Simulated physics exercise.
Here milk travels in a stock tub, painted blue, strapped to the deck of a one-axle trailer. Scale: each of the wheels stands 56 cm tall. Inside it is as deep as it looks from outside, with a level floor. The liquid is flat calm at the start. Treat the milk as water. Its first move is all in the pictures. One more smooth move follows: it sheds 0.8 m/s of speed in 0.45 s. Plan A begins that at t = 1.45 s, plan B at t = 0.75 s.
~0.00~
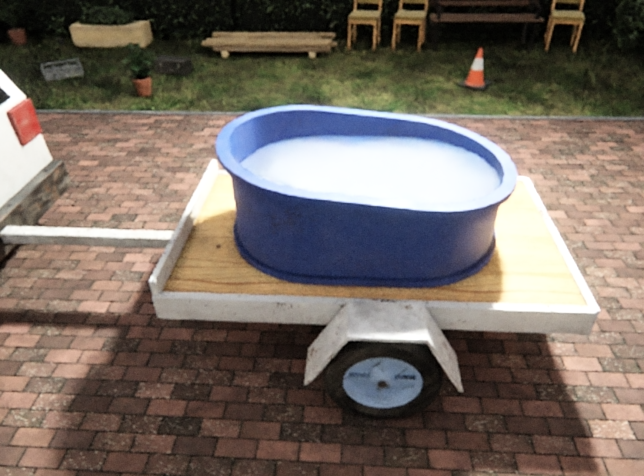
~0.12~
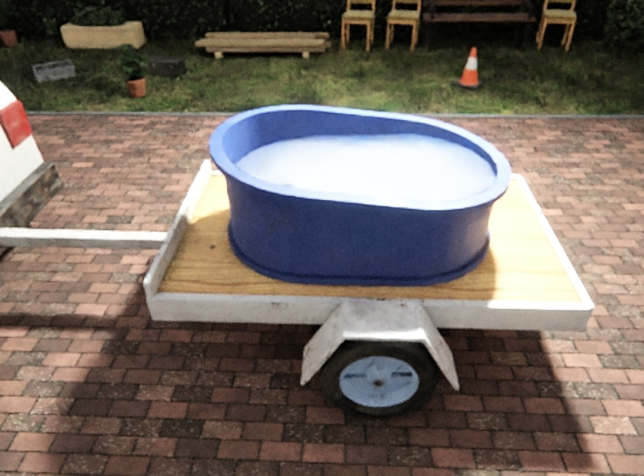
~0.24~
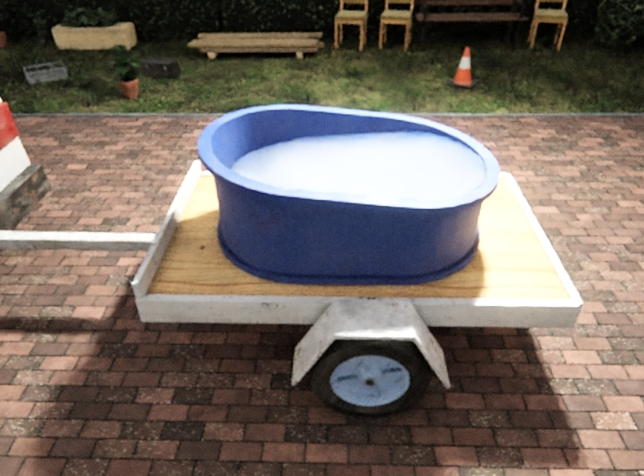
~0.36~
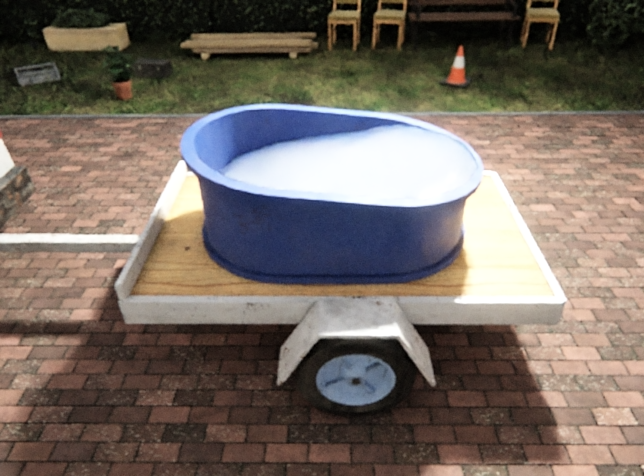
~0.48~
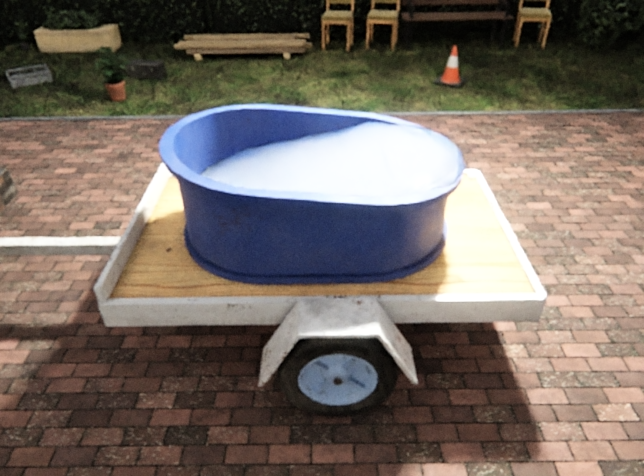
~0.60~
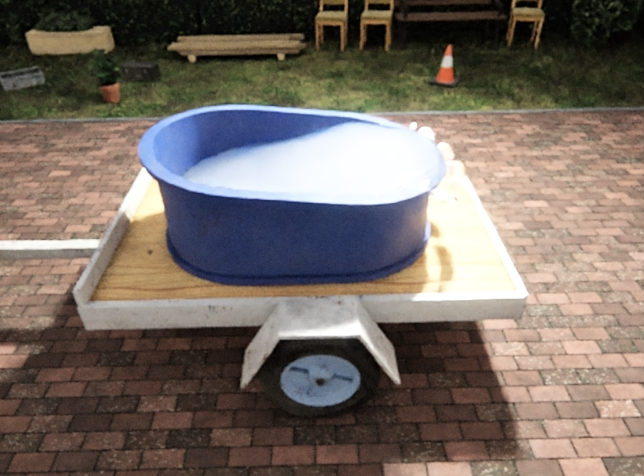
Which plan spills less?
Plan A spills less.
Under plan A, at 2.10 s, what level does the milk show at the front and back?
Front 38 cm, back 28 cm.
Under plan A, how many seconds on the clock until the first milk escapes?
At about 0.8 s.
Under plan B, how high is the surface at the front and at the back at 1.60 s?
About 46 cm in front and 16 cm behind.
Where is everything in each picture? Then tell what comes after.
In the first frame, the milk reaches (268, 153) at the front end; it reaches (465, 157) at the back end; no slope yet; the front is on the left, levels are read along the far wall; a wheel hub at (383, 390).
In the second frame, the milk reaches (261, 153) at the front end; it reaches (459, 155) at the back end; no slope yet.
In the third frame, the milk reaches (252, 161) at the front end; it reaches (449, 145) at the back end; it is heaped 5° towards the back.
In the fourth frame, the milk reaches (237, 168) at the front end; it reaches (434, 135) at the back end; it is heaped 10° towards the back.
In the fifth frame, the milk reaches (219, 171) at the front end; it reaches (416, 130) at the back end; it is heaped 12° towards the back.
In the sixth frame, the milk reaches (201, 171) at the front end; it reaches (397, 131) at the back end; it is heaped 11° towards the back; a wheel hub at (320, 388).
For plan A, At 2.10 s it stands 29 cm high behind and 38 cm in front; 2 per cent has gone over the back.
For plan A, At 4.89 s 2 per cent has gone over the back, 7 of 353 litres.
For plan B, At 1.60 s it stands 16 cm high behind and 46 cm in front; 2 per cent has gone over the back and the front.
For plan B, At 4.18 s 12 per cent has gone over the back, 41 of 353 litres.
